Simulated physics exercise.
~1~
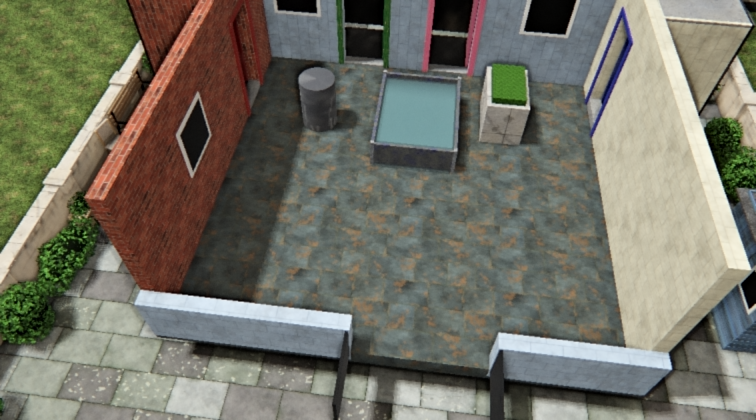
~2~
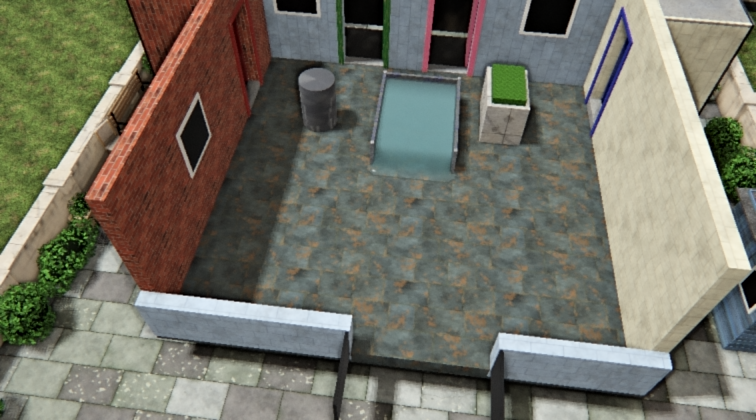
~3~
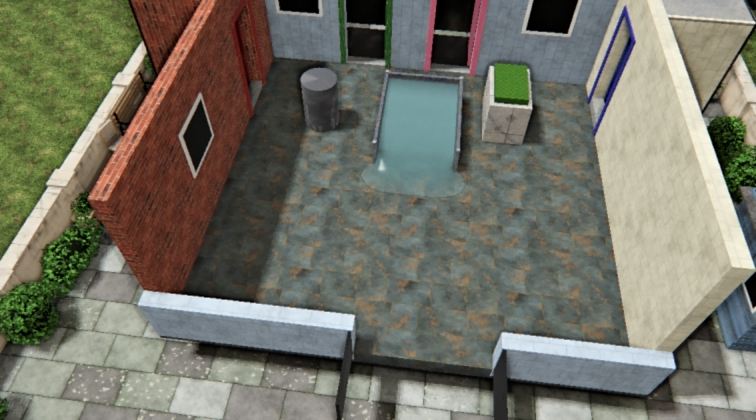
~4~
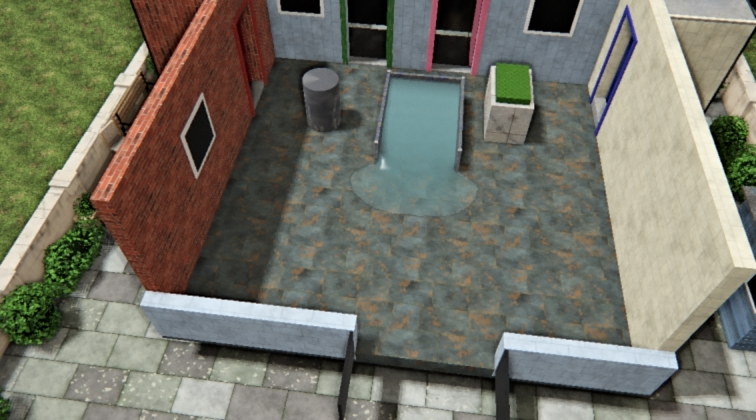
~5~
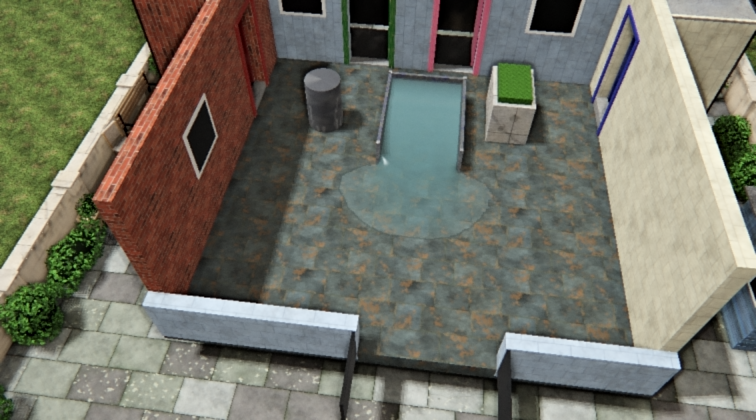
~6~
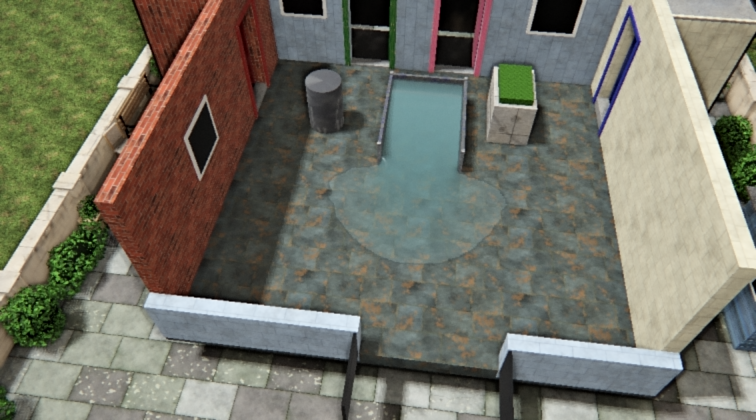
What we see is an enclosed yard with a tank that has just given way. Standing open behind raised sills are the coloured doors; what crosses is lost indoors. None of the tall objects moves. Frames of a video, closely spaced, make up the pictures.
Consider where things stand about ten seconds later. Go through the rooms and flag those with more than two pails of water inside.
In the end the pink door ends up within two buckets. The red door ends up within two buckets. The green door ends up within two buckets. The blue door ends up within two buckets.
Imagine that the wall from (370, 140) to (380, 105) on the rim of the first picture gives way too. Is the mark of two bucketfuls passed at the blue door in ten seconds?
As I read it, the blue door remains below the limit.
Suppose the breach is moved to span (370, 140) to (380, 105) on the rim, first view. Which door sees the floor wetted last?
The blue one comes last.
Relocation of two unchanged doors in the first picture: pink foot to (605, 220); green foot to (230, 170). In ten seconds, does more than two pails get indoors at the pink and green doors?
My reading: Pink door keeps below it; green door lets less in.
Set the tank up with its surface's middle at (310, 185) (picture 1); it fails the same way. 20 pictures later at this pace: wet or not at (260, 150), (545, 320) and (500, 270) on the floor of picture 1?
In order: Submerged, submerged, submerged.
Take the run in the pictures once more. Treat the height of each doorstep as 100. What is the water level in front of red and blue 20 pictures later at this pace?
In order: Roughly 0 and 0 in a hundred.
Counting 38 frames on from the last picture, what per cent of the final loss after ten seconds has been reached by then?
Roughly 80 percent.
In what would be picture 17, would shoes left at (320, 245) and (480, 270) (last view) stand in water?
So I'd put them as swamped and swamped.
A moment on, water covers 25 % of the floor; the pink door not reached, the red door not reached, the green door not reached, the blue door not reached.
Next, water covers 35 % of the floor; the pink door not reached, the red door not reached, the green door not reached, the blue door not reached.
Then, water covers 45 % of the floor; the pink door not reached, the red door not reached, the green door not reached, the blue door not reached.
Later, water covers 55 % of the floor; the pink door not reached, the red door not reached, the green door not reached, the blue door not reached.
In the end, water covers 80 % of the floor; the pink door not reached, the red door wet at the sill, nothing in, the green door not reached, the blue door wet at the sill, nothing in.
